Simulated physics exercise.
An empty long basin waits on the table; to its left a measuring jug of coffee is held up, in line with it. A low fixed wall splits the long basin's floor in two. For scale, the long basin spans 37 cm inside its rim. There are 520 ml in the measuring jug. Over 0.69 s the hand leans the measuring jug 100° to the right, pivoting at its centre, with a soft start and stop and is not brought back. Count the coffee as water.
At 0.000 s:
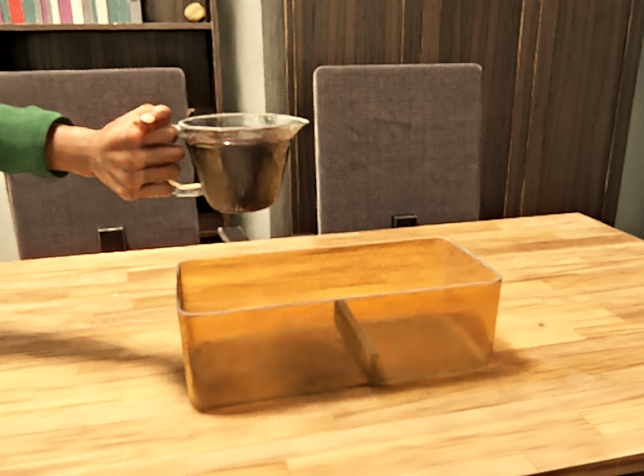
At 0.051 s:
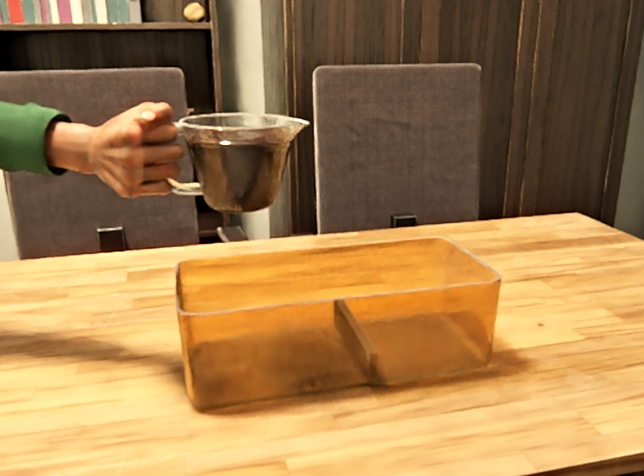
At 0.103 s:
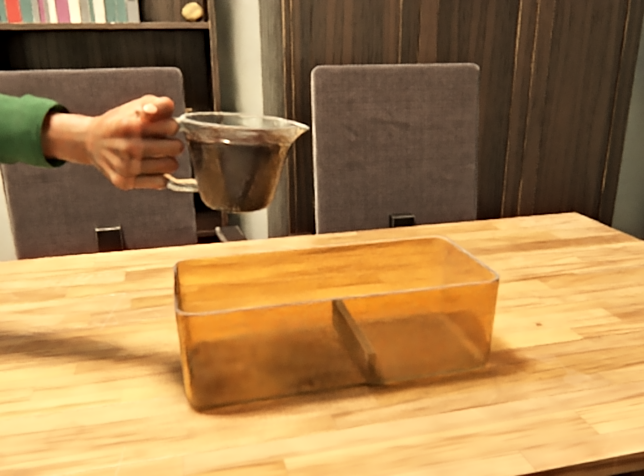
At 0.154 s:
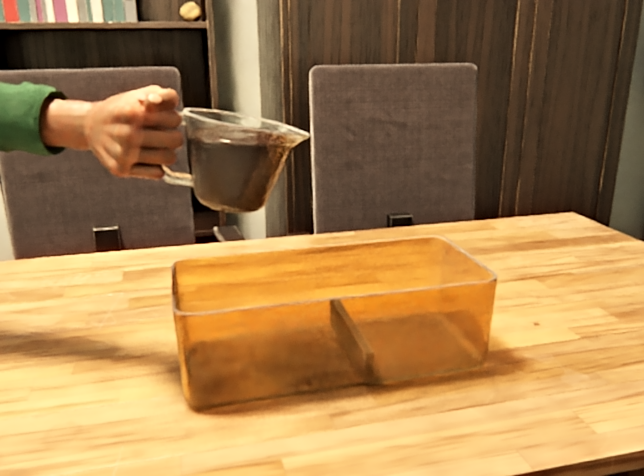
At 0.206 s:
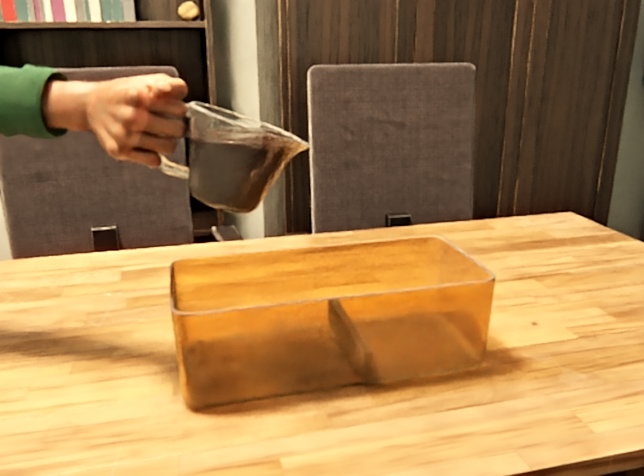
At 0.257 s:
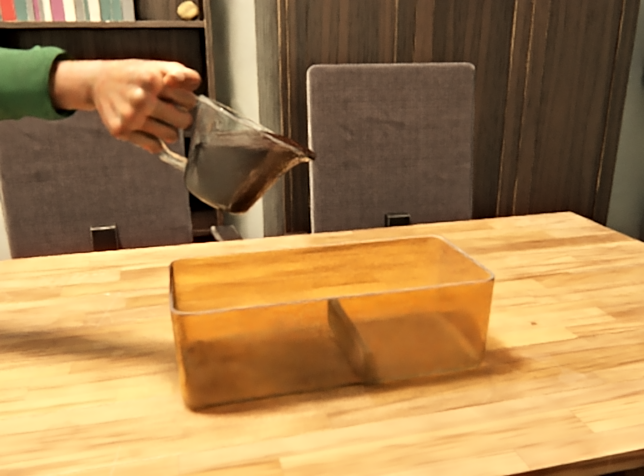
In this clip, a hand in a green sleeve holds a clear measuring jug of dark liquid above an empty, divided amber basin on a wooden table, then gradually tilts the jug to the right until the liquid reaches its spout.
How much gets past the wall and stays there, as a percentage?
About 39 per cent.
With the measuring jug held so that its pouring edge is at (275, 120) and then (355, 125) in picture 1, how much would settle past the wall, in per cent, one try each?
First 5, then 90 per cent.
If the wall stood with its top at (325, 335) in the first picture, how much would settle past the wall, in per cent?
In that case some 85 per cent.
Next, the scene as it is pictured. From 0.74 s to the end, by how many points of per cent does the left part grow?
Some 7 per cent.
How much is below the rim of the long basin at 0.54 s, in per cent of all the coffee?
Near 36 in a hundred.
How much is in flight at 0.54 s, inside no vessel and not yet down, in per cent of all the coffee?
Near 28 in a hundred.
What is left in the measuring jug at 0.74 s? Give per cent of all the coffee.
Some 3 per cent.
Then, 0.54 s in, the tilt is 88° and 36 per cent is still to pour, 10 is left of the wall and 25 right of it.
Then, 0.74 s in, the tilt is 100° and 3 per cent is still to pour, 53 is left of the wall and 37 right of it.
Then, 0.96 s in, the tilt is 100° and 0 per cent is still to pour, 59 is left of the wall and 38 right of it.
Then, 1.19 s in, the tilt is 100° and 0 per cent is still to pour, 60 is left of the wall and 39 right of it.
Finally, 60 per cent lies left of the wall, 39 right of it and 2 outside.
